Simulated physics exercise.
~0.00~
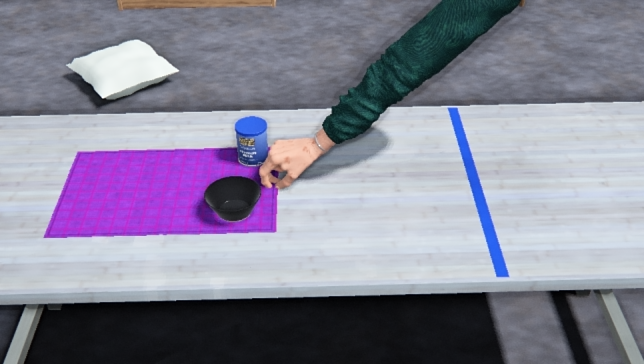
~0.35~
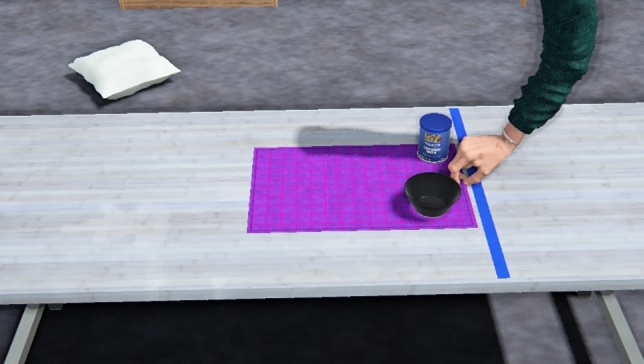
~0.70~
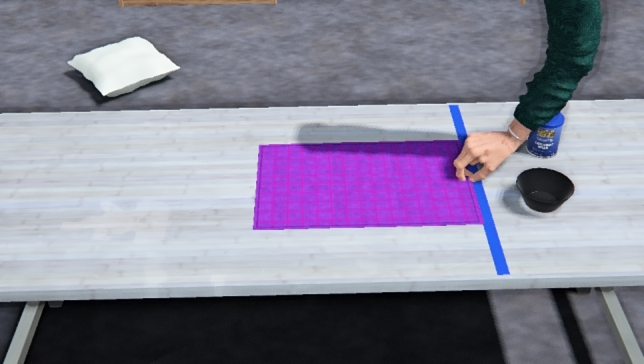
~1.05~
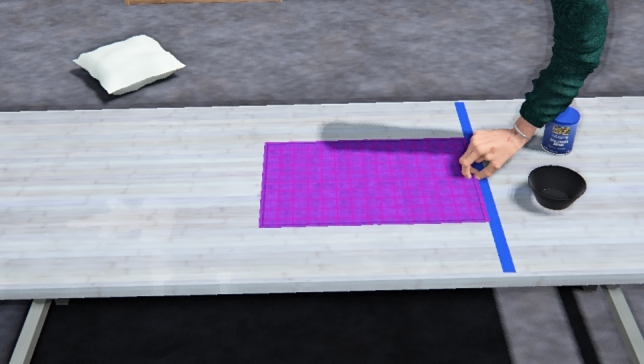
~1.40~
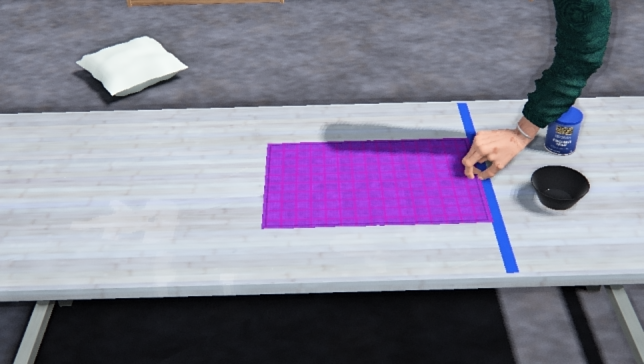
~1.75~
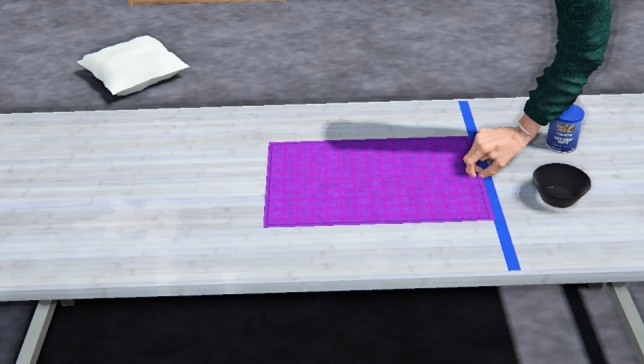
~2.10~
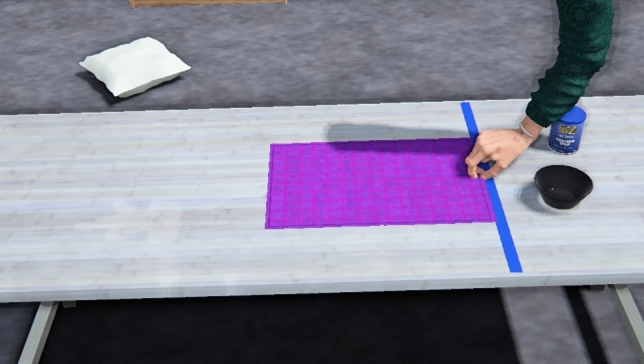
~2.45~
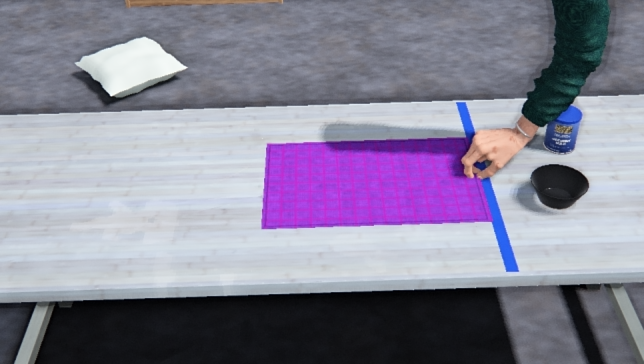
At the start, a black bowl and an upright blue tin sit near the right edge of a purple place mat on a pale table, with a hand in a dark green sleeve holding that edge. The hand pulls the mat to the right, carrying both objects towards a strip of blue tape. At the tape the hand stops, and the mat stops with it. The bowl and the tin keep going, sliding off the front of the mat and past the tape. They come to rest on the bare table to the right, the tin still upright, while the hand stays on the mat's edge.
